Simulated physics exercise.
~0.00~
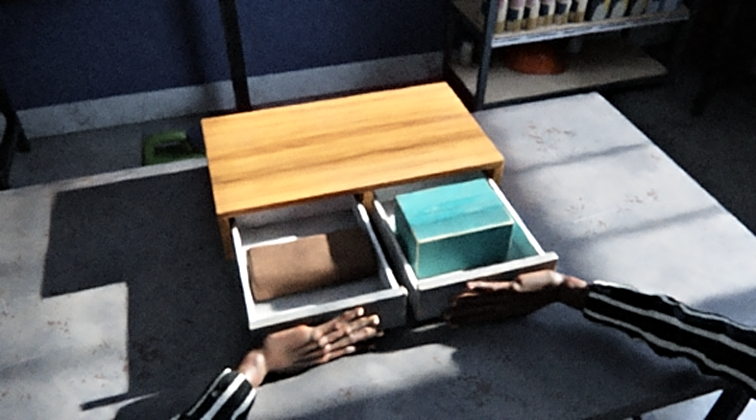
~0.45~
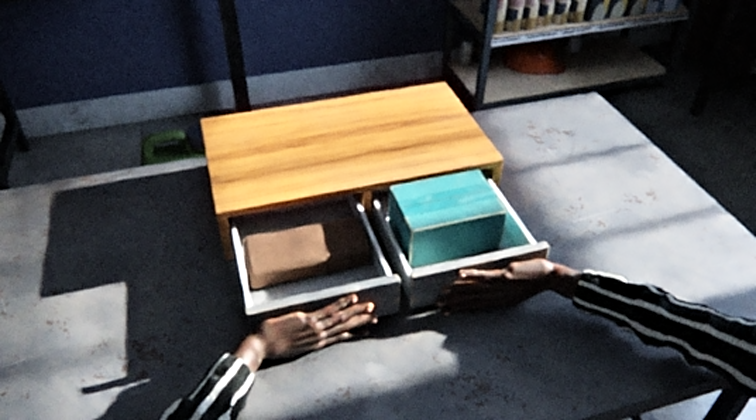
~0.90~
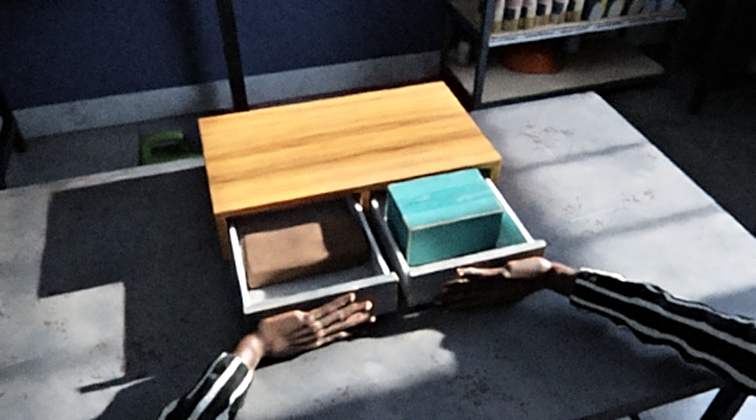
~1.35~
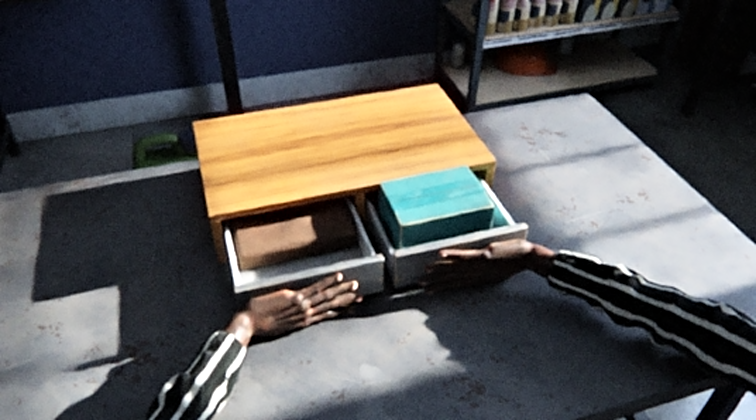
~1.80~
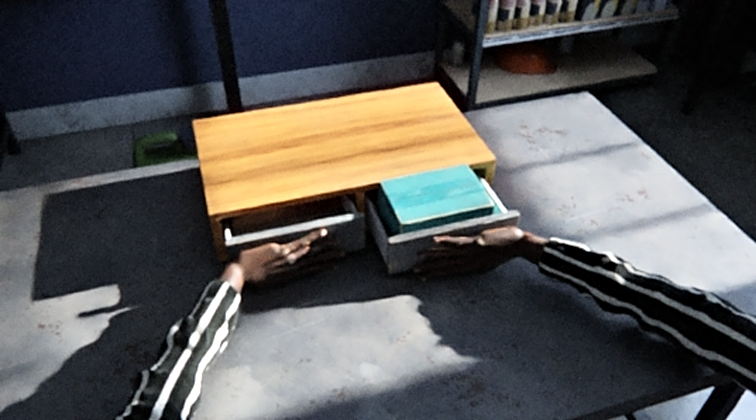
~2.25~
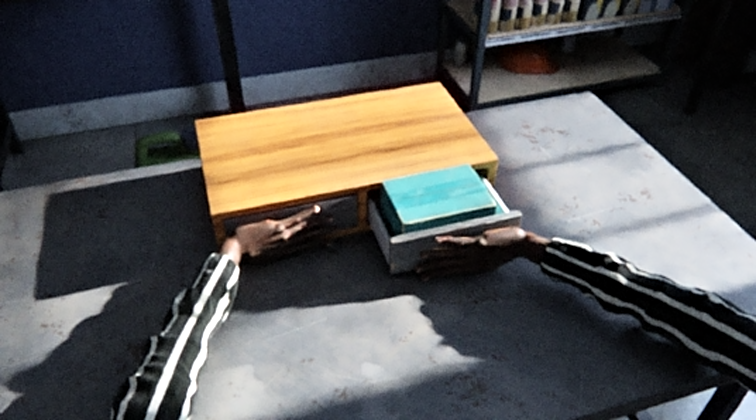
The clip shows two hands in striped sleeves pushing in the open drawers of a small wooden chest, the left holding a brown loaf and the right a turquoise box. The left drawer slides fully shut, while the right one stops partway and stays ajar.
